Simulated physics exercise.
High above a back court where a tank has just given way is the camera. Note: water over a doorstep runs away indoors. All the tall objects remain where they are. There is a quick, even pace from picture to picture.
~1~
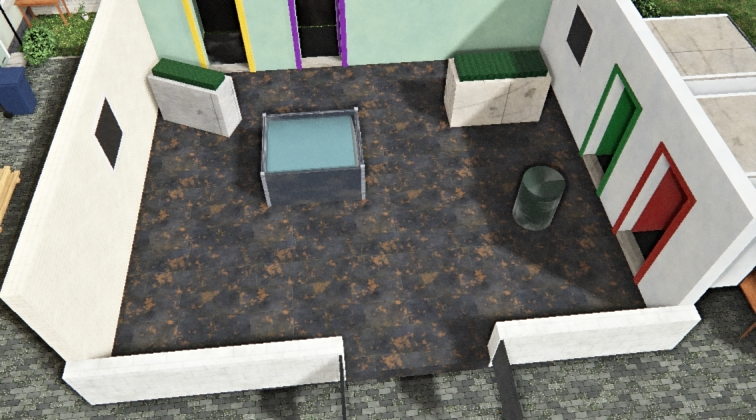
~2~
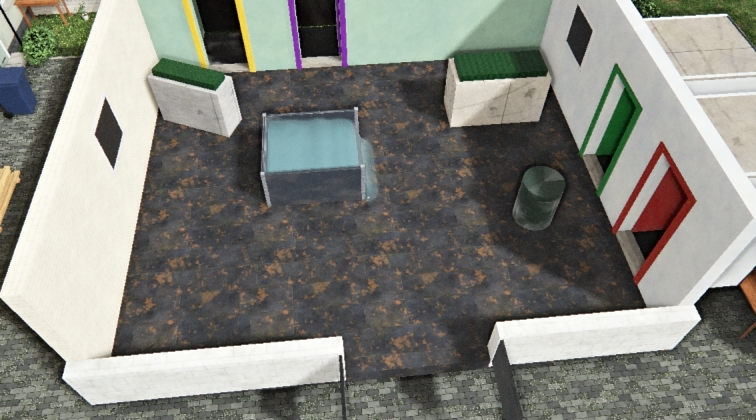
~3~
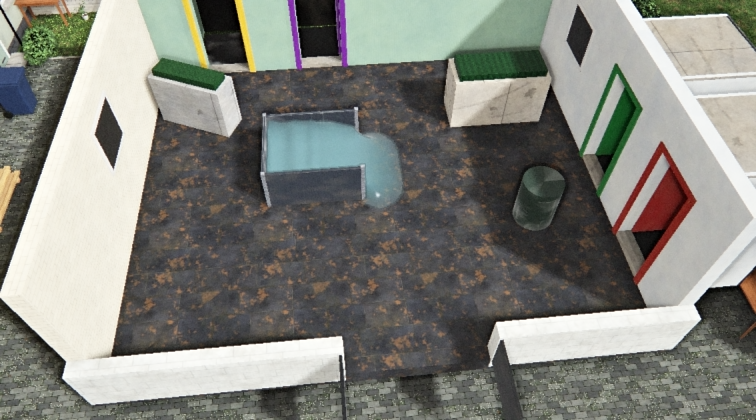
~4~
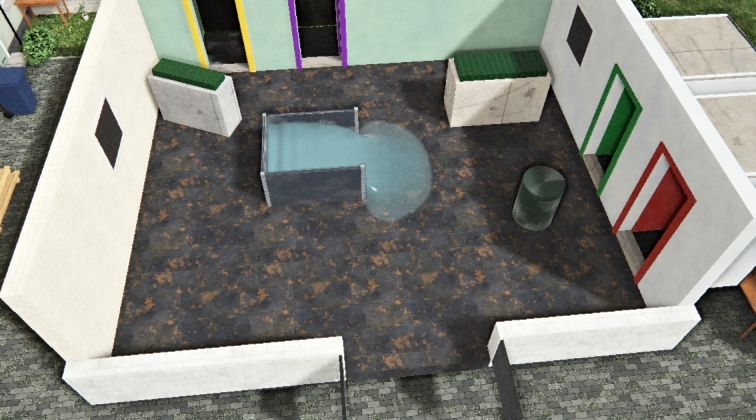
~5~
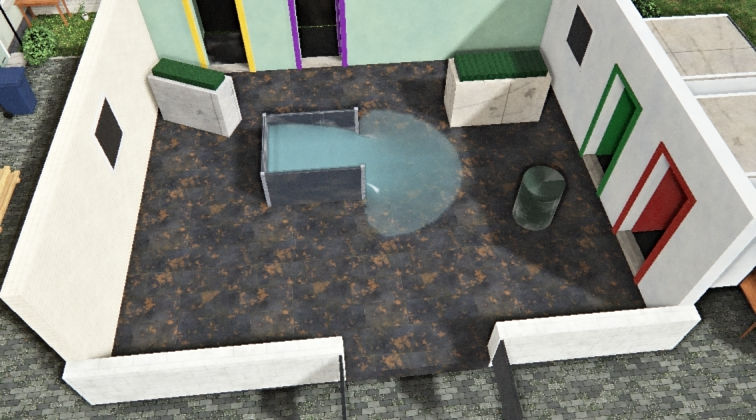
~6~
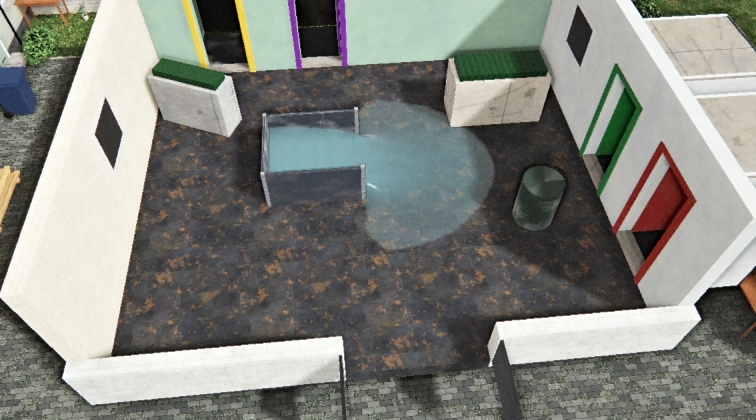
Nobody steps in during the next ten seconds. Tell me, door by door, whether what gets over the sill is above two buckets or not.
Yellow door: Not above; red door: Not above; green door: Above; purple door: Not above.
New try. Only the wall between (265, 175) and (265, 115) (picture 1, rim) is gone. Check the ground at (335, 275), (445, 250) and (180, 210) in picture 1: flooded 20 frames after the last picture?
Spot one ends up untouched by the spill, spot two untouched by the spill, spot three deluged.
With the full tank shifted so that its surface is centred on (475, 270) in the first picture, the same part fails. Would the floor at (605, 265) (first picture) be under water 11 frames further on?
That patch would be swamped, I'd say.
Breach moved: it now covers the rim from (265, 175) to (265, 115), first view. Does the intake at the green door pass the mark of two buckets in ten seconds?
The green door falls short.
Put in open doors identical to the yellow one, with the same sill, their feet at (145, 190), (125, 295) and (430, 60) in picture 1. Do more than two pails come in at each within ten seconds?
Same order as asked - stays within the limit, stays within the limit and exceeds the limit.
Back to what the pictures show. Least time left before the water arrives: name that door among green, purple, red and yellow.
I'd say it's the green one.
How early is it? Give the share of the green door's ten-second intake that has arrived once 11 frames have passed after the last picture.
Around 40 in a hundred.
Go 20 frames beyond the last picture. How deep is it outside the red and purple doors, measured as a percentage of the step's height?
Some 50 percent and then some 20 percent.
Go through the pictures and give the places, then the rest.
Still water in the water tank at (312, 144), in the first picture.
Water pours out at (358, 160) and has run to (372, 197), in the second picture.
Water pours out at (358, 161) and has run to (383, 204), in the third picture.
The front is at (413, 207), out from the gap at (358, 162), in the fourth picture.
Water pours out at (358, 162) and has run to (458, 176), in the fifth picture.
Water pours out at (358, 163) and has run to (489, 174), in the sixth picture.
A moment on, water covers 25 % of the floor; the yellow door not reached, the red door not reached, the green door under two buckets in, the purple door not reached.
Next, water covers 35 % of the floor; the yellow door not reached, the red door wet at the sill, nothing in, the green door far over two buckets in, the purple door not reached.
Then, water covers 40 % of the floor; the yellow door not reached, the red door wet at the sill, nothing in, the green door far over two buckets in, the purple door wet at the sill, nothing in.
Later, water covers 50 % of the floor; the yellow door not reached, the red door wet at the sill, nothing in, the green door far over two buckets in, the purple door wet at the sill, nothing in.
In the end, water covers 80 % of the floor; the yellow door wet at the sill, nothing in, the red door wet at the sill, nothing in, the green door far over two buckets in, the purple door wet at the sill, nothing in.
